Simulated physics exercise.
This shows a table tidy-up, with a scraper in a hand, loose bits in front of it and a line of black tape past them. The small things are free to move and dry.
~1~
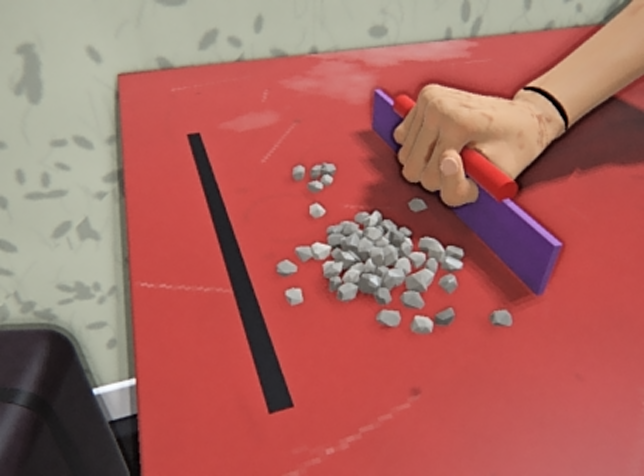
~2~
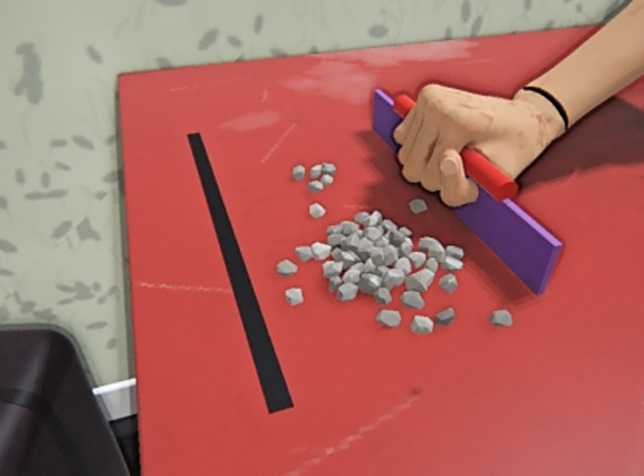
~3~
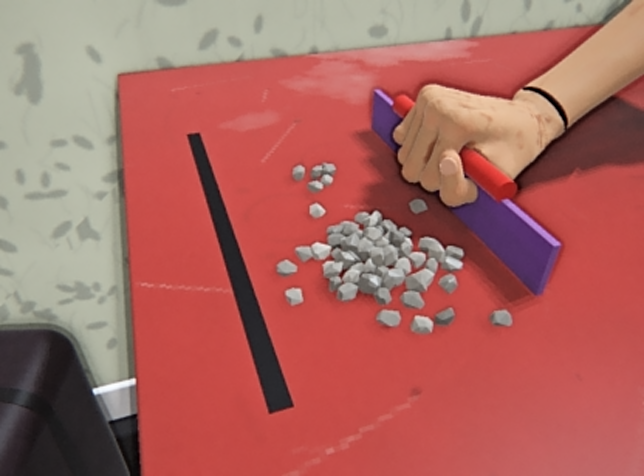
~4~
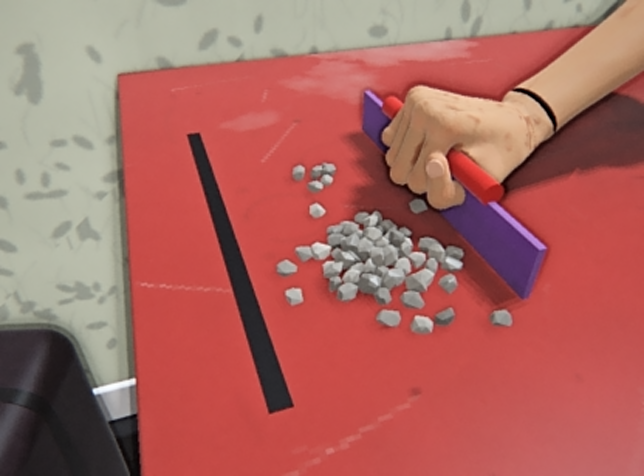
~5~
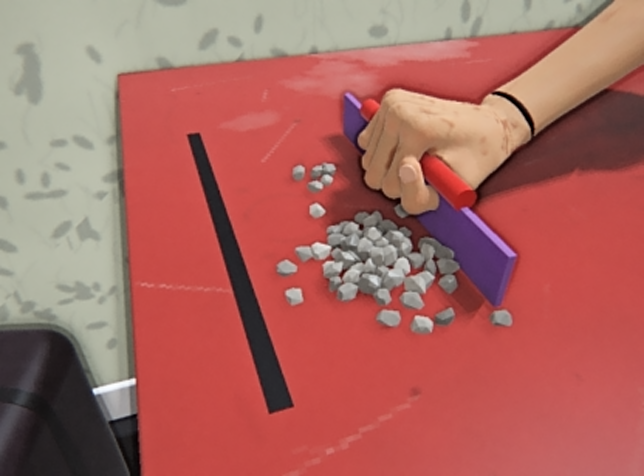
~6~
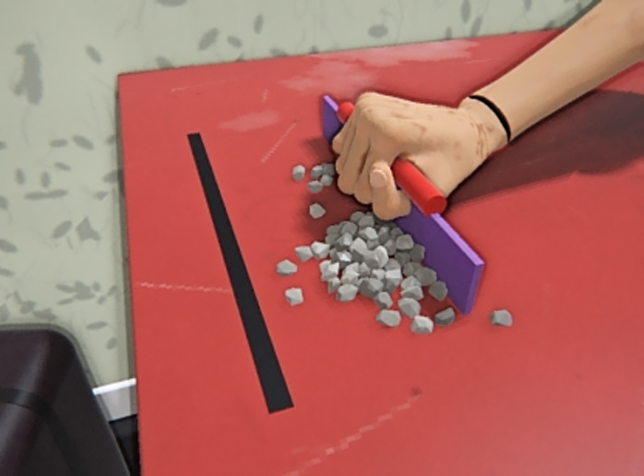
A red tabletop with pale scuffs, set against a light, grey-flecked surface, is seen from above at a slant by a camera that stays still. A strip of black tape lies at left, grey gravel is heaped near the middle with a few bits behind, and at right a hand wearing a black band grips a purple scraper's red handle. The hand rests at first, then slides the scraper left, pushing the nearest gravel along.
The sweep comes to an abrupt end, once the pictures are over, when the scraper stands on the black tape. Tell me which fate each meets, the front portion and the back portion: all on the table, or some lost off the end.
Front portion: Some lost off the end; back portion: All on the table.
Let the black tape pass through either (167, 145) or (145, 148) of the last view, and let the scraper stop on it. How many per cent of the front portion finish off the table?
Some 40 in a hundred, then some 80 in a hundred.
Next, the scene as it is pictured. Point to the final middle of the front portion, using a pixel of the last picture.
It settles centred at about (196, 299) in the final frame.
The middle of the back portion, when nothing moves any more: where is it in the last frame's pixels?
Resting centre, last frame: Approx. (194, 193) px.
Then, 0.36 s past the last view, scraper still moving, near (295, 173); front portion all on the table, its front near (224, 256); back portion all on the table, its front near (251, 175).
Then, 0.75 s past the last view, scraper stopped at the black tape; front portion all on the table, its front near (127, 347); back portion all on the table, its front near (180, 193).
Then, 1.03 s past the last view, scraper stopped at the black tape; front portion a small part over the edge; back portion all on the table, its front near (180, 193).
Finally, scraper stopped at the black tape; front portion a small part over the edge; back portion all on the table, its front near (180, 193).
